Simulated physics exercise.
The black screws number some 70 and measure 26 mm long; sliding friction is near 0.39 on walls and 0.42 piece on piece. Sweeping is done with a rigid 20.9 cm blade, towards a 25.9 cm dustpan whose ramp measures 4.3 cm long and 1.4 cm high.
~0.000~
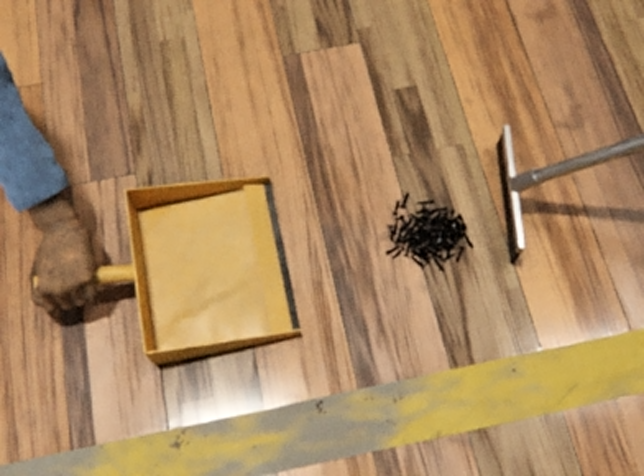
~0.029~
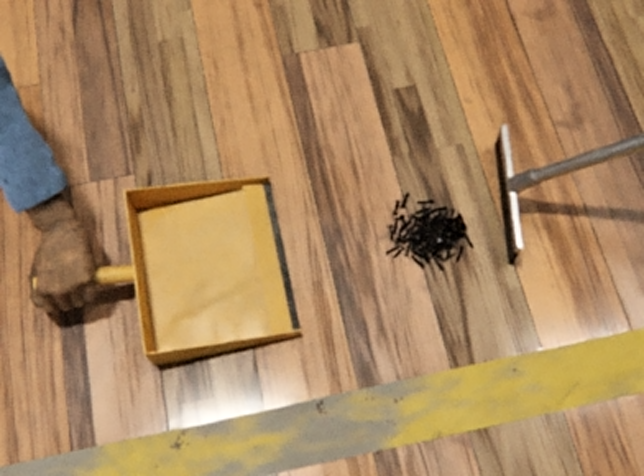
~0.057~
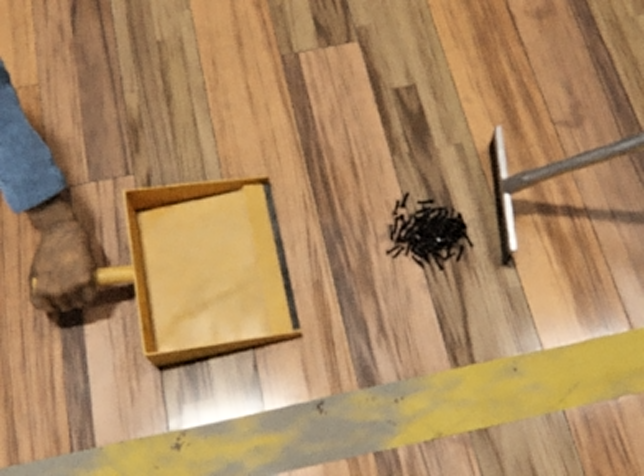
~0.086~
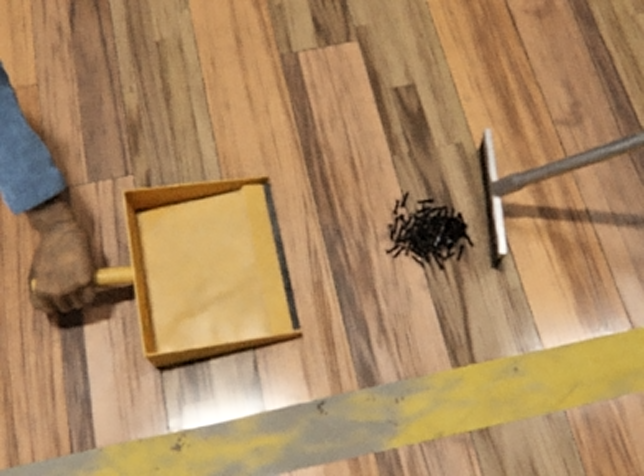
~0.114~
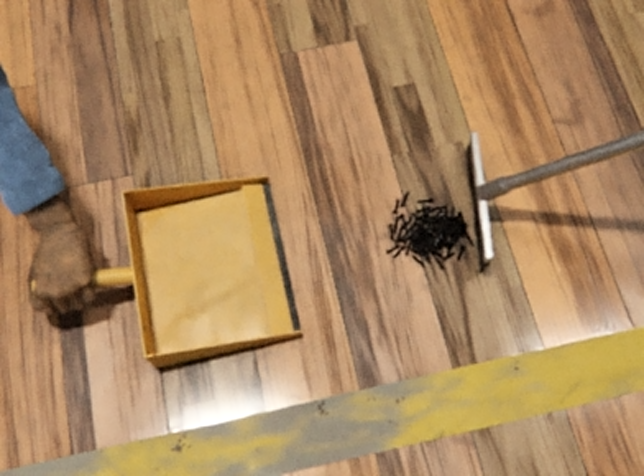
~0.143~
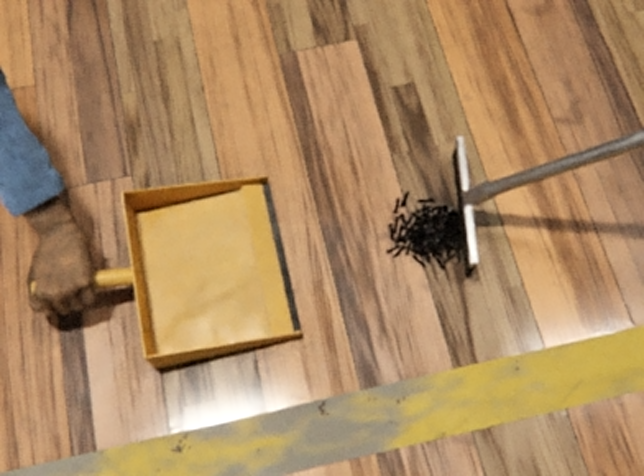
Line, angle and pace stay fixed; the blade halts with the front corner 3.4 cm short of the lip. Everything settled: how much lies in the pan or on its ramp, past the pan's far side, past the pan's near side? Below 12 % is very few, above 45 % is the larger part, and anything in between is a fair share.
Pan: A fair share, far side: Very few, near side: Very few.
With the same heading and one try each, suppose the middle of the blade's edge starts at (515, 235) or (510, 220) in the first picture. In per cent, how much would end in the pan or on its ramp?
The two tries give about 20 % and about 20 %.
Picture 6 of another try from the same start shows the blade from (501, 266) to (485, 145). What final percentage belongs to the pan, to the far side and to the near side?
Per cent by place - pan 0, far side 0, near side 5.
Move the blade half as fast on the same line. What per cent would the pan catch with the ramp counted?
It would be around 0 percent.
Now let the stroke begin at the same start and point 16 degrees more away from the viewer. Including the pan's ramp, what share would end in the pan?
30 %.
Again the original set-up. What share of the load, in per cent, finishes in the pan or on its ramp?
About 20 per cent.
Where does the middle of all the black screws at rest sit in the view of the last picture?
My guess is close to (292, 264).
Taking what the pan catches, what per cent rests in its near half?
Roughly 70 percent.
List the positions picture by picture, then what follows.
In the first picture, blade from (520, 249) to (505, 131), moved 0.0 cm, 0 of the pieces shifted so far; middle of the pieces at (429, 229); pan at (203, 272).
In the second picture, blade from (518, 249) to (503, 131), moved 0.4 cm, 0 of the pieces shifted so far; middle of the pieces at (429, 229).
In the third picture, blade from (512, 251) to (497, 132), moved 1.4 cm, 0 of the pieces shifted so far; middle of the pieces at (429, 228).
In the fourth picture, blade from (502, 254) to (487, 135), moved 3.1 cm, 0 of the pieces shifted so far; middle of the pieces at (429, 228).
In the fifth picture, blade from (488, 258) to (473, 138), moved 5.4 cm, 0 of the pieces shifted so far; middle of the pieces at (429, 228).
In the sixth picture, blade from (473, 263) to (459, 142), moved 7.8 cm, 15 of the pieces shifted so far; middle of the pieces at (426, 234); pan at (202, 274). The blade's pace is about 0.84 m/s, heading 7 degrees towards the viewer's side.
Then, at 0.29 s, middle of the blade 16 cm from the lip; 0 % over the lip, far side 0 %, near side 0 %.
Then, at 0.39 s, middle of the blade 8 cm from the lip; 0 % over the lip, far side 0 %, near side 0 %.
After 0.62 s, middle of the blade 5 cm from the lip; 25 % over the lip, far side 5 %, near side 0 %.
At rest (1.6 s), pan 20 %, far side 0 %, near side 0 %, in front of the lip or behind the blade 75 %.
